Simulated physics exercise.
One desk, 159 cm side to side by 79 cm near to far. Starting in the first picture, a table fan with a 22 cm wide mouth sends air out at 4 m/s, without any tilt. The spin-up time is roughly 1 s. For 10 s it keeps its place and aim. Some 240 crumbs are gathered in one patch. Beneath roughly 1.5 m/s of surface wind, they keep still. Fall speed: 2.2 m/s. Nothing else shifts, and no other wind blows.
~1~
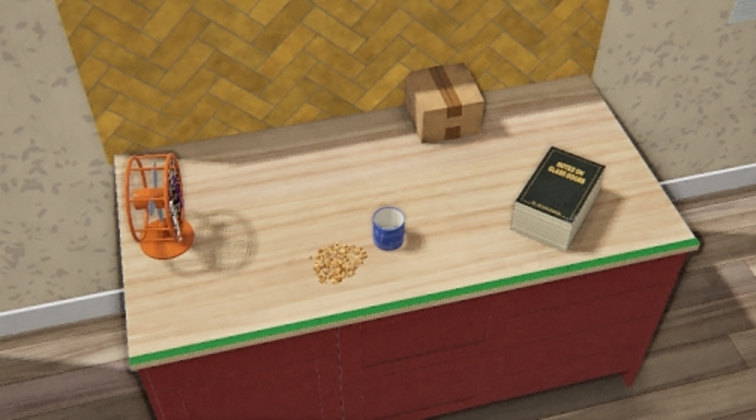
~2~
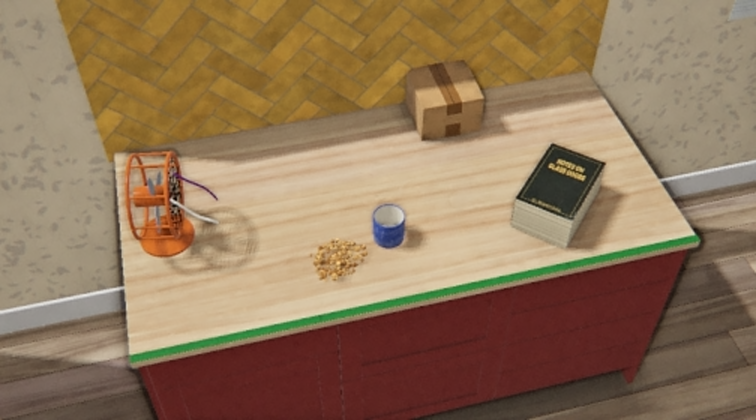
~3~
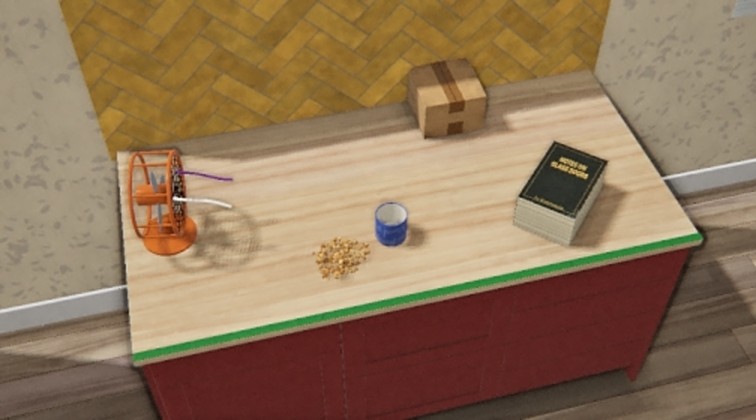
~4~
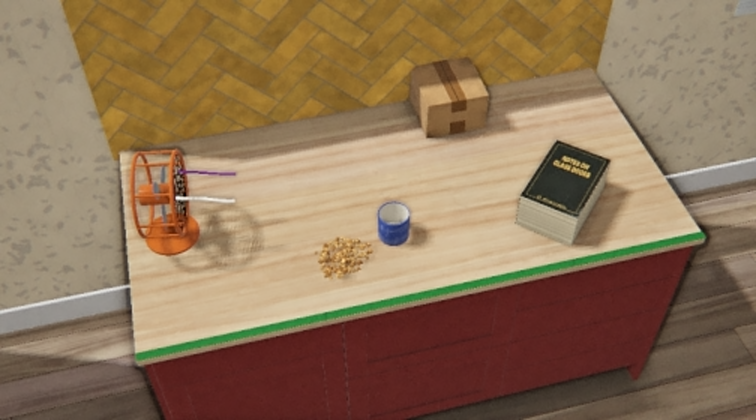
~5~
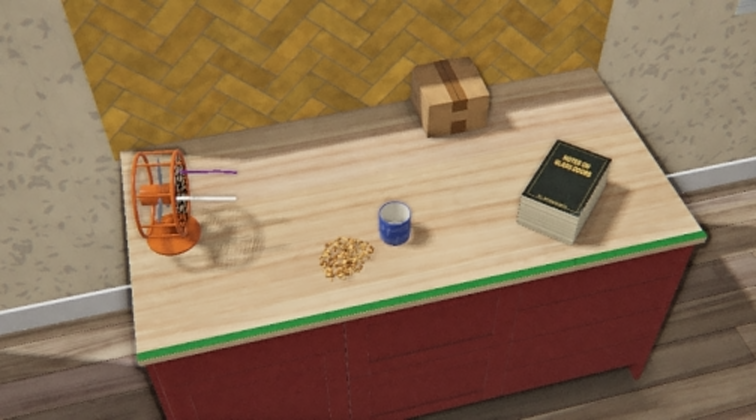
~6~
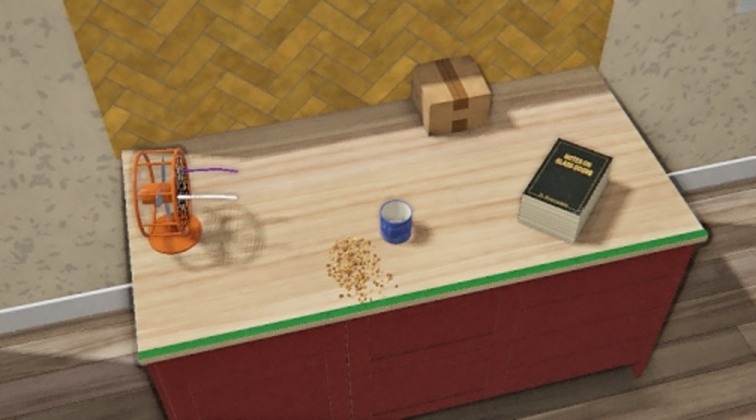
Desk holding a box, book, mug and orange fan, its ribbons lifting and streaming right before a patch of crumbs starts scattering rightward.
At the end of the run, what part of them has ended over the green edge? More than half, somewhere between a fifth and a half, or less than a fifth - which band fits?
That share forms a majority.
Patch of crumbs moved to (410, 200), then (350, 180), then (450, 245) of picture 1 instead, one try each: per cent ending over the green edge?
It goes 2 %, then 0 %, then 10 %.
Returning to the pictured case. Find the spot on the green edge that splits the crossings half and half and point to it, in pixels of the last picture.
Around (415, 300).
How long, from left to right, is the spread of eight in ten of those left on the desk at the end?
The middle group spans some 10 cm.
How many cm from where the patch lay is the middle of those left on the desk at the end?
Roughly 15 centimetres.
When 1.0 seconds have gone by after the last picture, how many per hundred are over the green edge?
About 60 %.
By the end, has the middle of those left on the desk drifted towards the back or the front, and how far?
Forward, some 15 cm.
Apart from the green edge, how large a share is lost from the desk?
Roughly 0 per cent.
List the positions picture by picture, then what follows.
In the first frame, the middle of the crumbs is near (338, 264), none has stirred yet and the mouth of the table fan is at (156, 198).
In the second frame, the middle of the crumbs is near (339, 259), none has stirred yet and the green edge is centred on (432, 299).
In the third frame, the middle of the crumbs is near (341, 258), none has stirred yet, the top of a mug is at (391, 214) and the top of a book is at (564, 178).
In the fourth frame, the middle of the crumbs is near (344, 257) and none has stirred yet.
In the fifth frame, the middle of the crumbs is near (345, 258) and about 5 % have left their places.
In the sixth frame, the middle of the crumbs is near (352, 267), the farthest in sight from the table fan is at (396, 287) and about 65 % have left their places.
Then, 1.0 s after the last picture, 44 % are on the move or not yet settled, 58 % are over the green edge; the middle of those still in play is near (372, 279).
Then, 2.2 s after the last picture, 24 % are on the move or not yet settled, 71 % are over the green edge; the middle of those still in play is near (366, 282).
Then, 4.6 s after the last picture, 20 % are on the move or not yet settled, 72 % are over the green edge; the middle of those still in play is near (372, 289).
Then, 9.1 s after the last picture, at the end, 73 % are over the green edge; the middle of those still in play is near (372, 289).
